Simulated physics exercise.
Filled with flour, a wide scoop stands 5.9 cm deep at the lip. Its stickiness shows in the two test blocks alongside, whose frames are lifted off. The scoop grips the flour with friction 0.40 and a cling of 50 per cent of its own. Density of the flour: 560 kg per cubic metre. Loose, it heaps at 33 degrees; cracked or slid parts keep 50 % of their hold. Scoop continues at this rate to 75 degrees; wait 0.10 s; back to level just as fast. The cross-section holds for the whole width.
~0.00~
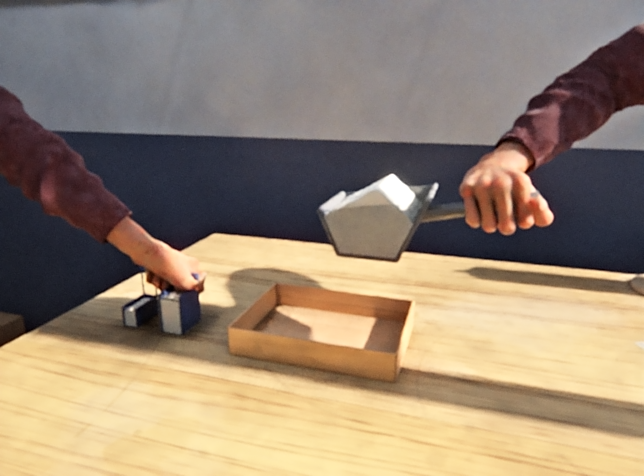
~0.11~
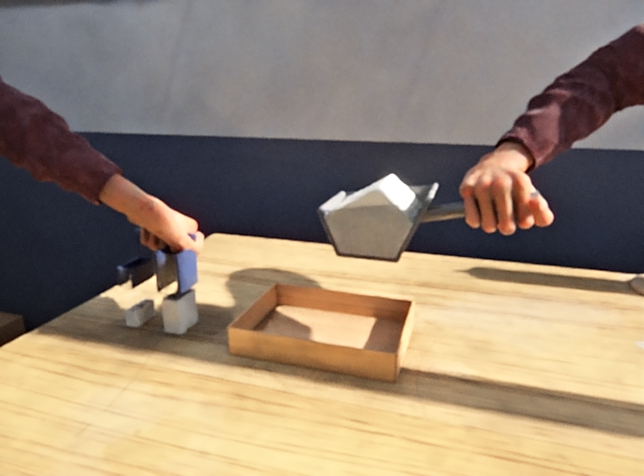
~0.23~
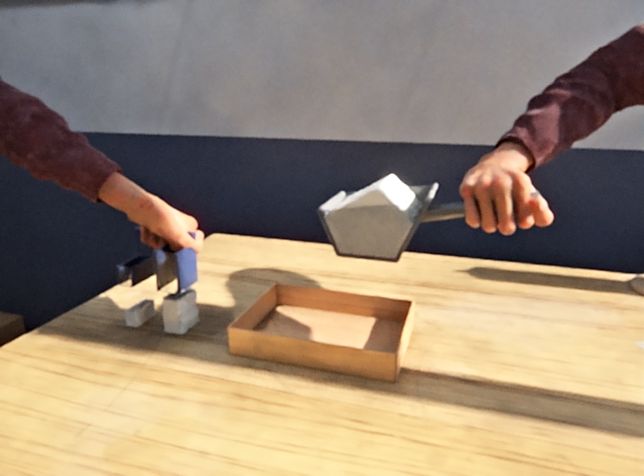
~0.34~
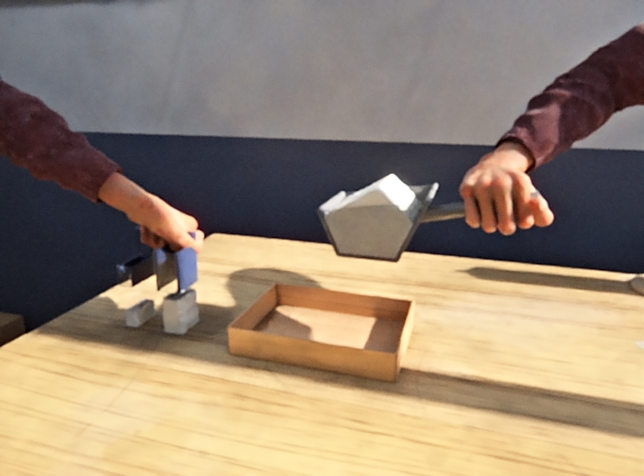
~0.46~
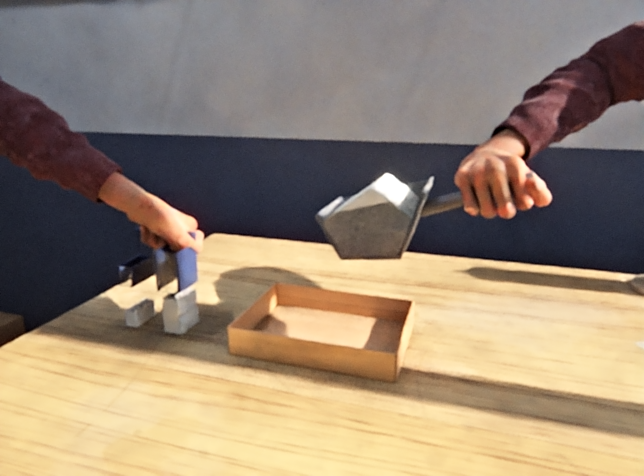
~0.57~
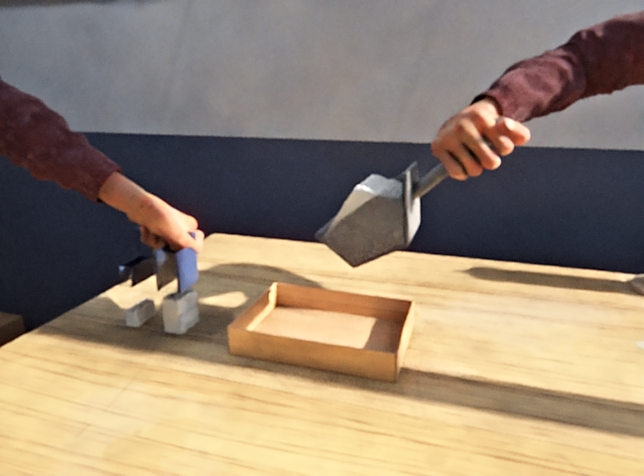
A grey scoop heaped with white flour, held by a right-hand arm in a dark red sleeve, is seen from slightly above a pale wooden table before a grey and navy wall. An open tan box sits below it, with two small white blocks at left. The left hand lifts dark blue covers off the blocks and holds them, then the scoop tilts down leftward as the right hand rises, the camera still.
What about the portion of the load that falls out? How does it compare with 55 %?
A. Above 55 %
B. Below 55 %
Below 55 % (B).
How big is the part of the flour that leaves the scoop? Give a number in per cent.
50 %.
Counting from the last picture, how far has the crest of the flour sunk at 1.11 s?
Around 3.0 cm.
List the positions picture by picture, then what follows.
The first frame shows lip at (321, 210), tilt 0 degrees; highest point of the flour at (379, 190); test blocks 2.8 cm, 6.0 cm high (left to right).
The second frame shows lip at (321, 210), tilt 0 degrees; highest point of the flour at (379, 190); test blocks 2.8 cm, 6.0 cm high (left to right).
The third frame shows lip at (321, 210), tilt 0 degrees; highest point of the flour at (379, 190); test blocks 2.8 cm, 6.0 cm high (left to right).
The fourth frame shows lip at (321, 210), tilt 0 degrees; highest point of the flour at (379, 190); test blocks 2.8 cm, 6.0 cm high (left to right).
The fifth frame shows lip at (319, 215), tilt 7 degrees; highest point of the flour at (374, 189); test blocks 2.8 cm, 6.0 cm high (left to right).
The sixth frame shows lip at (318, 234), tilt 29 degrees; highest point of the flour at (357, 190); test blocks 2.8 cm, 6.0 cm high (left to right).
By 0.82 s, the scoop is at 73 degrees and 0 % has left it.
By 1.11 s, the scoop is at 62 degrees and 48 % has left it.
By 1.40 s, the scoop is at 5 degrees and 49 % has left it.
By 1.69 s, the scoop is at 0 degrees and 49 % has left it.
By 1.79 s, at the end, the scoop is at 0 degrees and 49 % has left it.
